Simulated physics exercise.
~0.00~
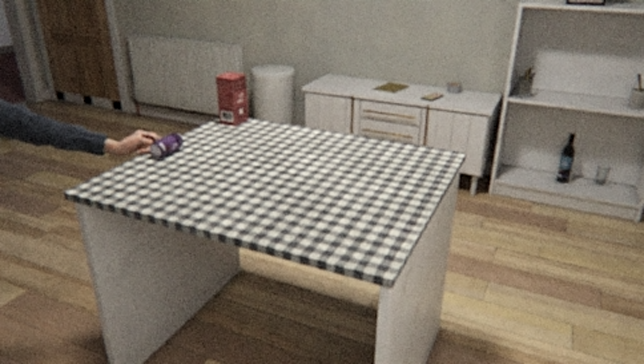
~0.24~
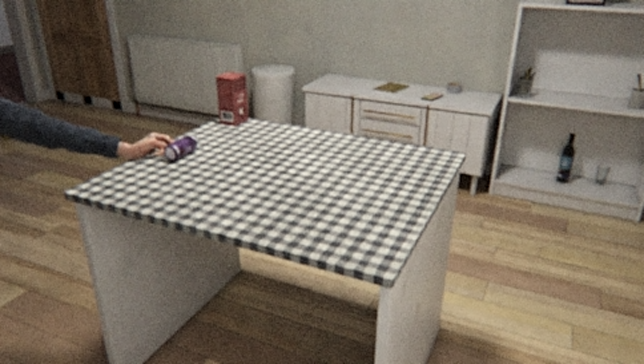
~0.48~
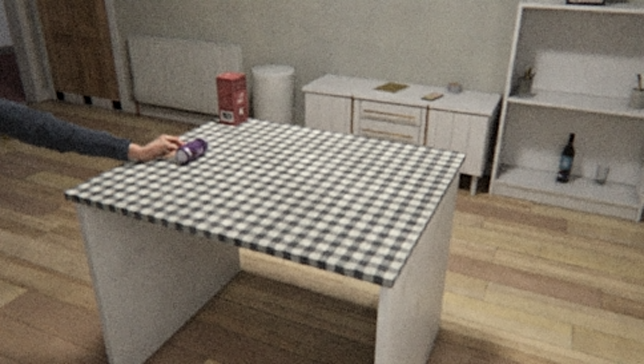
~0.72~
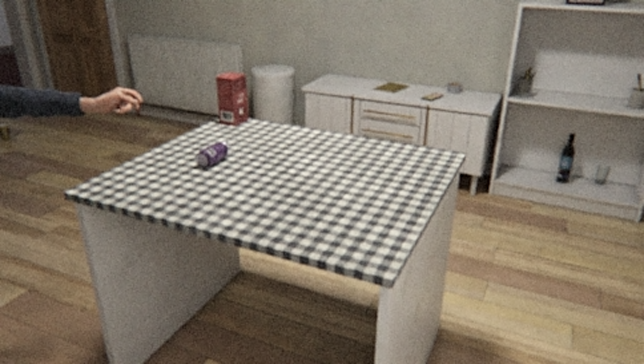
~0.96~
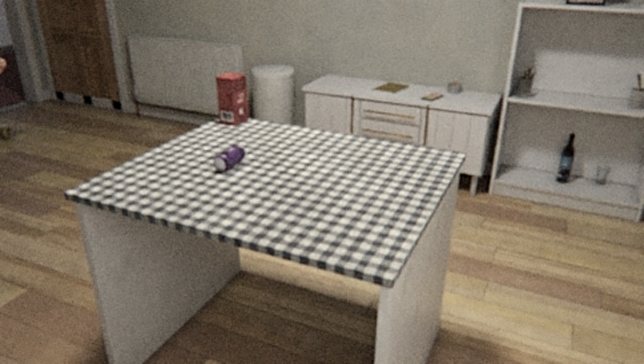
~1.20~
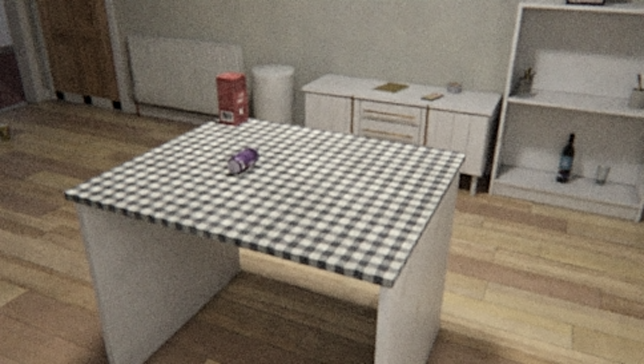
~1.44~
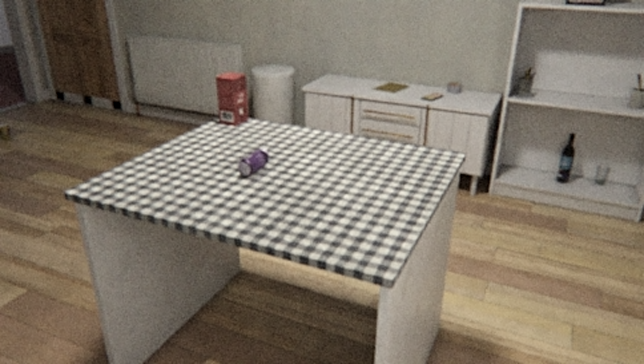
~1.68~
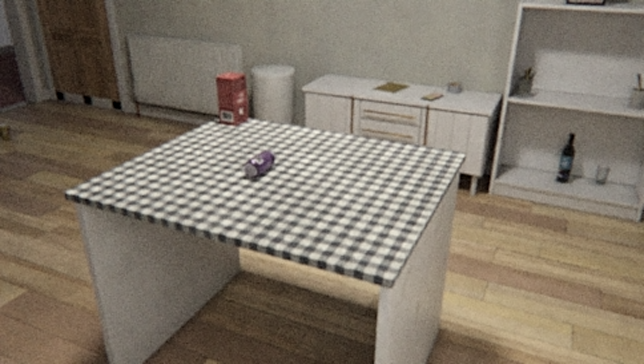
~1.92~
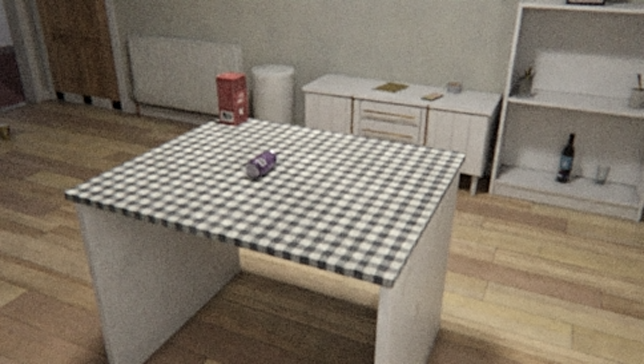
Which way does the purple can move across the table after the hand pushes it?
The purple can moves to the right across the checked tabletop.
